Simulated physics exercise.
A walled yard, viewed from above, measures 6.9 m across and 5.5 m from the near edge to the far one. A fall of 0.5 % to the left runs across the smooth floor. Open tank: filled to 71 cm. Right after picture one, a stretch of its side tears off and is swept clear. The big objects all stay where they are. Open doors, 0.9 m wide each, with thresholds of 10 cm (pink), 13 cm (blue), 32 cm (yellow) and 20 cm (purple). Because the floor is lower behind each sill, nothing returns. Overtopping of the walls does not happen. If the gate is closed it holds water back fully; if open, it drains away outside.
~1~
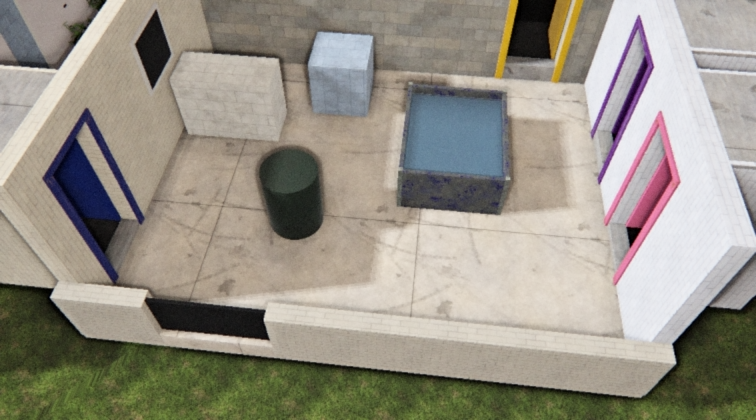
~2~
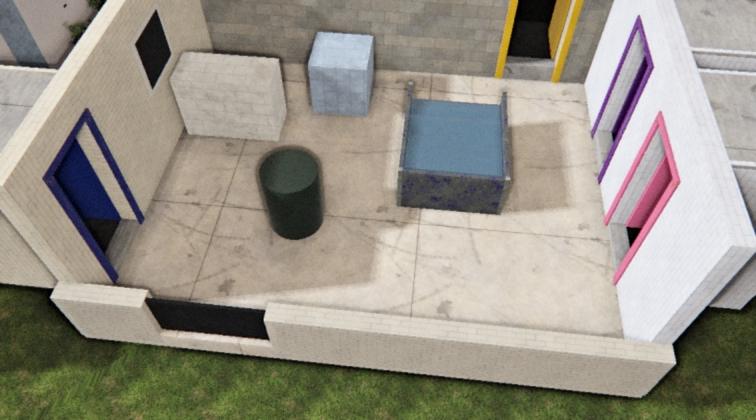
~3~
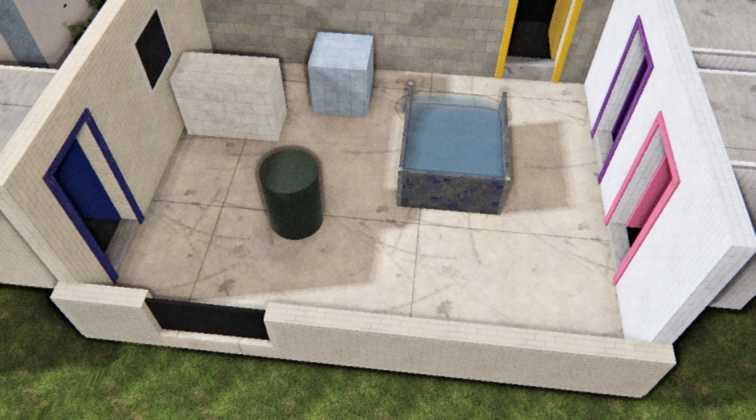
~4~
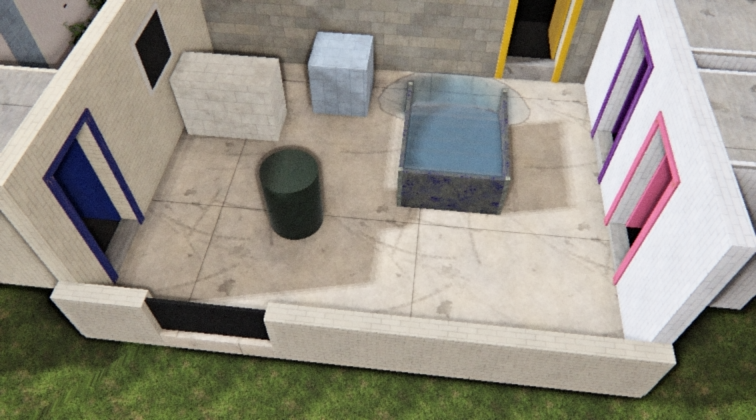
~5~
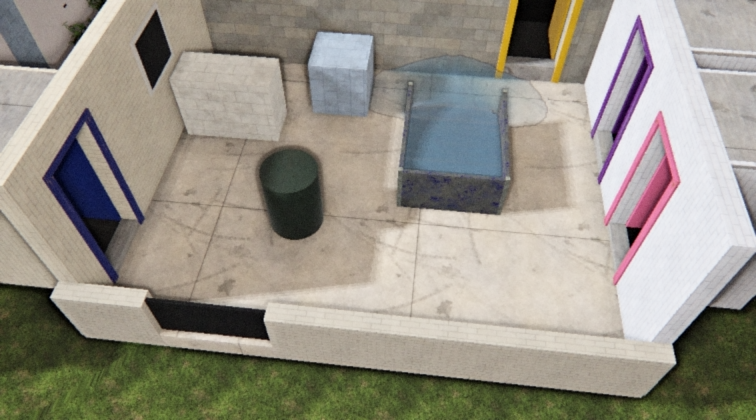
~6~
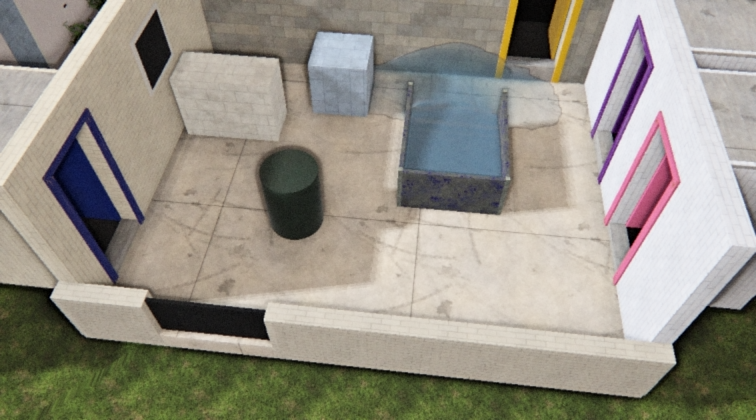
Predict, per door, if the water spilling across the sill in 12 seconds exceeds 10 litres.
Prediction: The pink door does not exceed 10 litres; the blue door does not exceed 10 litres; the yellow door does not exceed 10 litres; the purple door does not exceed 10 litres.
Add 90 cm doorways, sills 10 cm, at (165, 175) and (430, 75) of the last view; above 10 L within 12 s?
Check, in order - pass / fail.
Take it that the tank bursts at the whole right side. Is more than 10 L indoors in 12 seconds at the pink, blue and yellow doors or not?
Then pink would come out on the high side, blue on the low side and yellow on the low side.
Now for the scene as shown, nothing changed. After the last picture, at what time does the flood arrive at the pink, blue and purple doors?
Arrival: Pink 1.8 s, blue 2.8 s, purple 1.0 s.
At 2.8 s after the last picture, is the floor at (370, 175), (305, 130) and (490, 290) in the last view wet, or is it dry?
The first point is awash, the second is not yet hit and the third is awash.
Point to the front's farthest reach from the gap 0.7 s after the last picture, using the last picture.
I'd mark it close to (271, 63).
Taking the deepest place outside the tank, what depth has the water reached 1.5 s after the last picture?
Some 39 cm deep.
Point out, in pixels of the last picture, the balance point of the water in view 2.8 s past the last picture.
Near (427, 129).
Then, 0.7 s after the last picture water covers 15 % of the floor and is deepest (46 cm) near (453, 82); pink door not reached, blue door not reached, yellow door 27 cm at the sill, 0 L in, purple door not reached.
Then, 1.5 s after the last picture water covers 30 % of the floor and is deepest (39 cm) near (572, 84); pink door not reached, blue door not reached, yellow door 21 cm at the sill, 0 L in, purple door 11 cm at the sill, 0 L in.
Then, 2.8 s after the last picture water covers 60 % of the floor and is deepest (26 cm) near (210, 71); pink door 4 cm at the sill, 0 L in, blue door not reached, yellow door 16 cm at the sill, 1 L in, purple door 12 cm at the sill, 0 L in.
Then, 6.3 s after the last picture water covers 90 % of the floor and is deepest (13 cm) near (216, 59); pink door 3 cm at the sill, 0 L in, blue door 1 cm at the sill, 0 L in, yellow door 6 cm at the sill, 1 L in, purple door 6 cm at the sill, 0 L in.
Then, 11.3 s after the last picture water covers 100 % of the floor and is deepest (10 cm) near (172, 155); pink door 4 cm at the sill, 0 L in, blue door 8 cm at the sill, 0 L in, yellow door 4 cm at the sill, 1 L in, purple door 4 cm at the sill, 0 L in.
